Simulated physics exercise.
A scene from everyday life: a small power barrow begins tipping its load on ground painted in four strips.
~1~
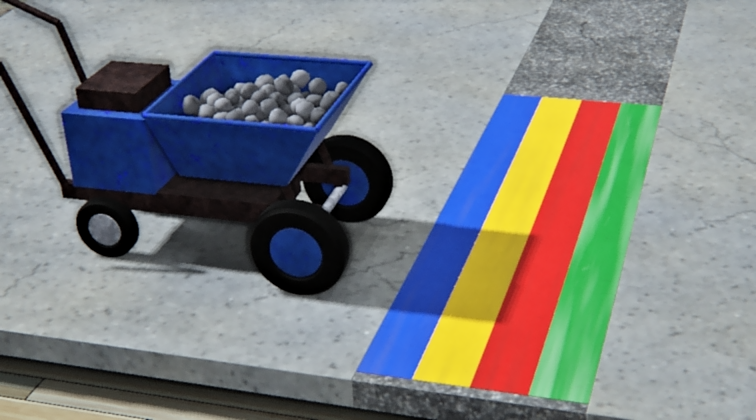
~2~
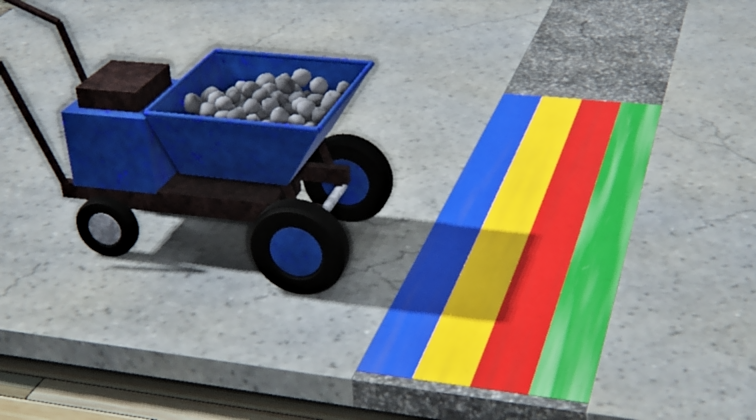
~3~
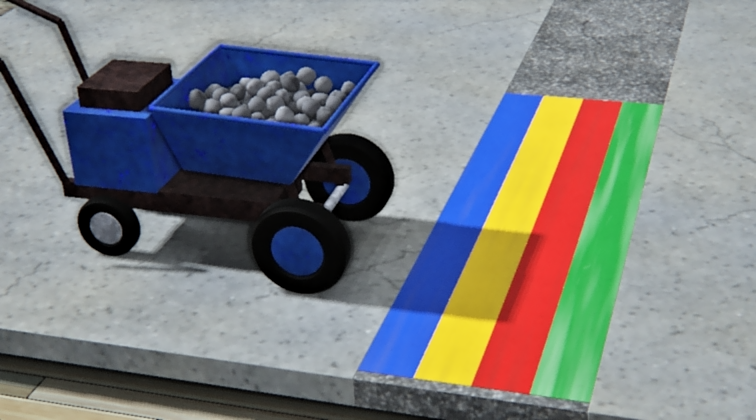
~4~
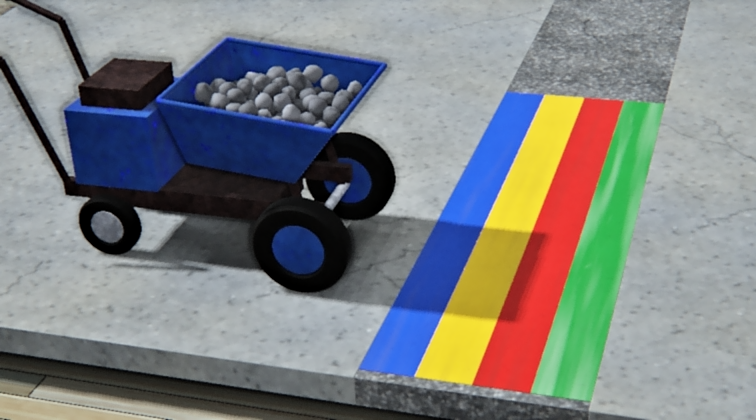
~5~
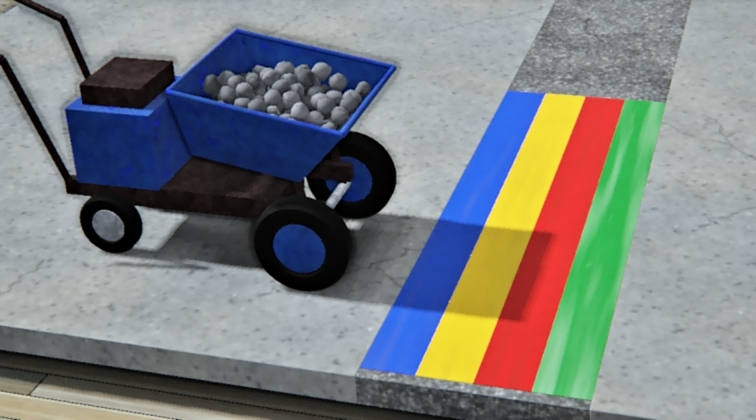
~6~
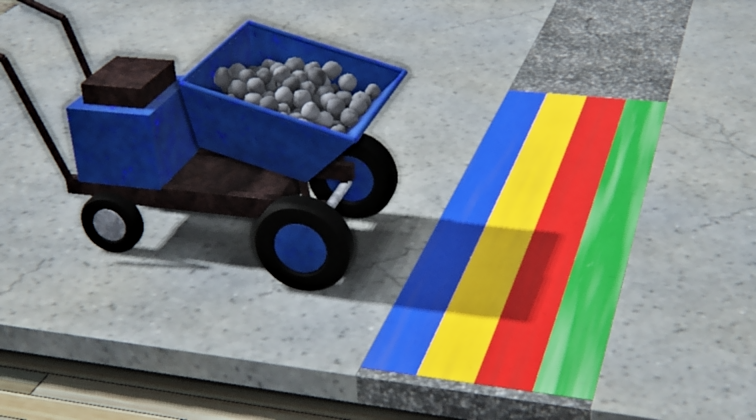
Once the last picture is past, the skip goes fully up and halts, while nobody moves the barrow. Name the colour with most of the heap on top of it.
Yellow.
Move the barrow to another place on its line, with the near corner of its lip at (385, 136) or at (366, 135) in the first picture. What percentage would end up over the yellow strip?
0 %, then 20 %.
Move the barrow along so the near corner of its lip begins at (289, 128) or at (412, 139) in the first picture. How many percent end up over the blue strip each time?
You'd get around 30 in a hundred, then 0 in a hundred.
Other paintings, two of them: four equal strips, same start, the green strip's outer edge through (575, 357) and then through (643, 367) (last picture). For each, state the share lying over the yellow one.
About 40 %, then 40 %.
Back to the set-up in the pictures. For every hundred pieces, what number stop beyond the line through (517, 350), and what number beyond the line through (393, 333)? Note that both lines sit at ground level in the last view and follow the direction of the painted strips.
In order, some 20 % then some 80 %.
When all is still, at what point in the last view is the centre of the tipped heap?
Around (509, 262), give or take.
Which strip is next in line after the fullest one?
It's the strip in red next.
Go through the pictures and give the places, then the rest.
The first picture shows lip of the skip (316, 130), level; top of the load (259, 99), round cobbles; blue strip (404, 334); yellow strip (458, 341); red strip (514, 349); green strip (571, 356).
The second picture shows lip of the skip (318, 130), level; top of the load (260, 98).
The third picture shows lip of the skip (324, 131), tipped barely; top of the load (265, 96).
The fourth picture shows lip of the skip (332, 133), tipped a little; top of the load (251, 110).
The fifth picture shows lip of the skip (342, 135), tipped a little; top of the load (259, 105).
The sixth picture shows lip of the skip (354, 140), tipped a little; top of the load (257, 96); blue strip (409, 330); yellow strip (463, 338); red strip (518, 345); green strip (575, 352).
Just after the last frame, skip tipped steeply; every one in the skip.
A moment on, skip tipped right over; the larger part in the skip; about a tenth over the yellow strip.
Further on, skip tipped right over; roughly a quarter in the skip; just a few over the blue strip; roughly a third over the yellow strip; roughly a quarter over the red strip; about a tenth over the green strip; just a few off the paint.
When it is over, skip tipped right over; about a tenth in the skip; about a tenth over the blue strip; roughly a third over the yellow strip; roughly a quarter over the red strip; about a tenth over the green strip; just a few off the paint.
